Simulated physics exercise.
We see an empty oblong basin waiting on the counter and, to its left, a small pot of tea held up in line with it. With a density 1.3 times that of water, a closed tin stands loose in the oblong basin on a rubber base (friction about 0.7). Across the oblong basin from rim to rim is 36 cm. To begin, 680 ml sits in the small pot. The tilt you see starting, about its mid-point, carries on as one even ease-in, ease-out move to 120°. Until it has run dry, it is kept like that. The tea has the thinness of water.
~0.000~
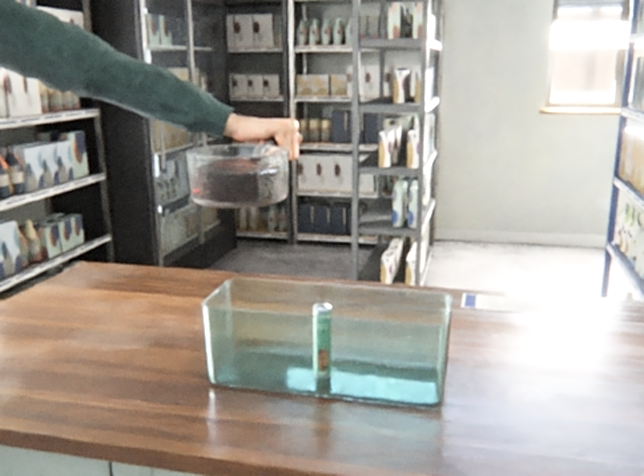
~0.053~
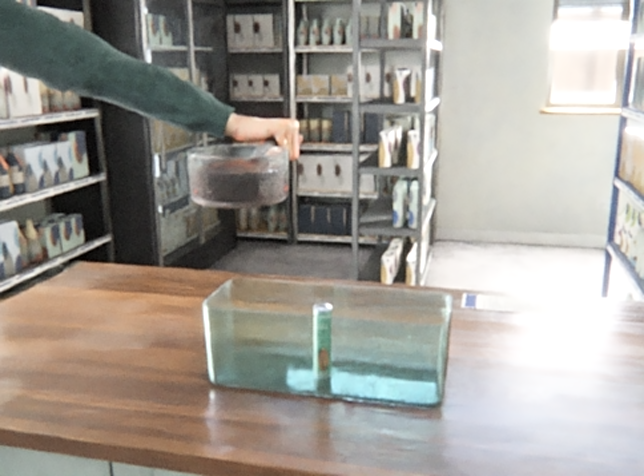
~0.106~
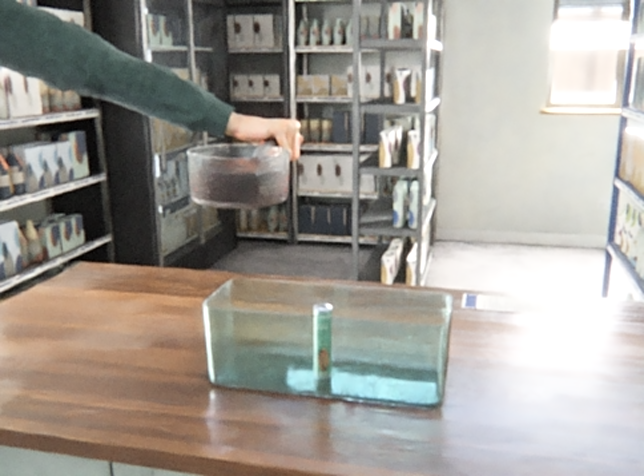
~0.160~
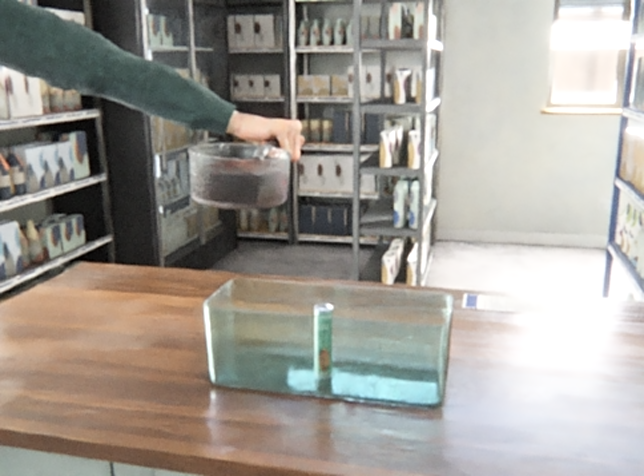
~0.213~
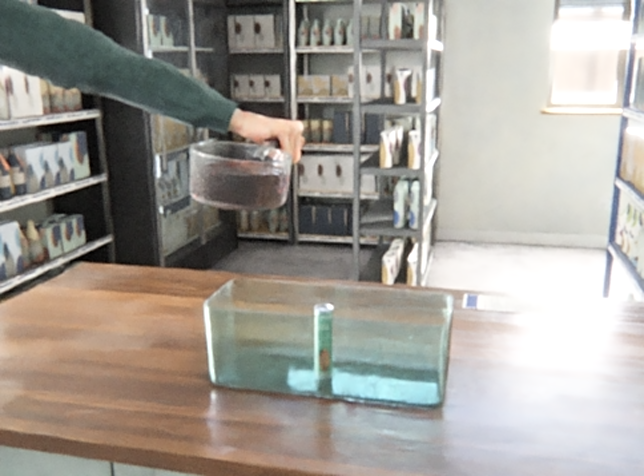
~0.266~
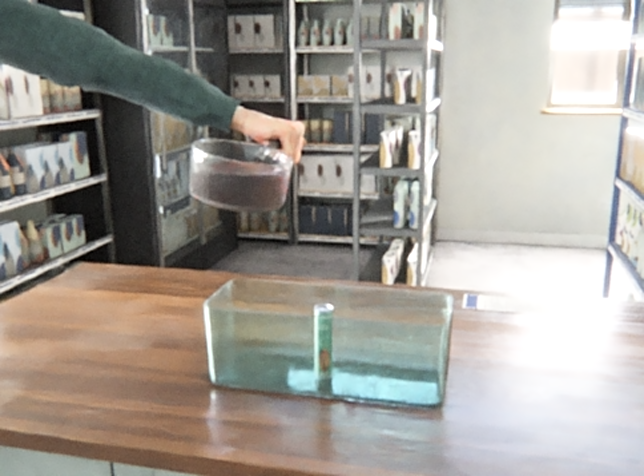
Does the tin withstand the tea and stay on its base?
Here's my call: It does not tip.
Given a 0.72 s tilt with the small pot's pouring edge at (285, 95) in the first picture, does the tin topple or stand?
Result: Tin upright.
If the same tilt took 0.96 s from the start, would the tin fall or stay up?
After the tilt, the tin is still standing.
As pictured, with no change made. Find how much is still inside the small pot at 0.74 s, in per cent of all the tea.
Roughly 54 per cent.
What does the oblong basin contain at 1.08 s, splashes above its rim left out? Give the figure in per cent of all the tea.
Roughly 84 %.
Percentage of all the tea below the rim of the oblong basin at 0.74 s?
Near 9 in a hundred.
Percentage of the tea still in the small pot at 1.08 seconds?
Near 6 percent, more or less.
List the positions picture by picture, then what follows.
In the first frame, it leans 0°; its right rim is at (285, 153); the tea meets the walls at (197, 167) and (285, 169); the oblong basin's rim runs from (217, 292) to (450, 310); the tin's top is at (322, 310).
In the second frame, it leans 0°; its right rim is at (286, 154); the tea meets the walls at (198, 167) and (286, 170).
In the third frame, it leans 2°; its right rim is at (287, 155); the tea meets the walls at (198, 167) and (286, 170).
In the fourth frame, it leans 4°; its right rim is at (288, 158); the tea meets the walls at (198, 167) and (287, 171).
In the fifth frame, it leans 7°; its right rim is at (289, 161); the tea meets the walls at (198, 167) and (287, 171).
In the sixth frame, it leans 11°; its right rim is at (290, 165); the tea meets the walls at (198, 167) and (288, 172).
By 0.74 s the tilt is 70° and 54 per cent is still to pour; the tin stands where it began.
By 1.08 s the tilt is 110° and 6 per cent is still to pour; the tin stands where it began.
By 1.44 s the tilt is 120° and 0 per cent is still to pour; the tin stands where it began.
By 1.83 s the tilt is 120° and 0 per cent is still to pour; the tin stands where it began.
At rest the tin stands where it began.
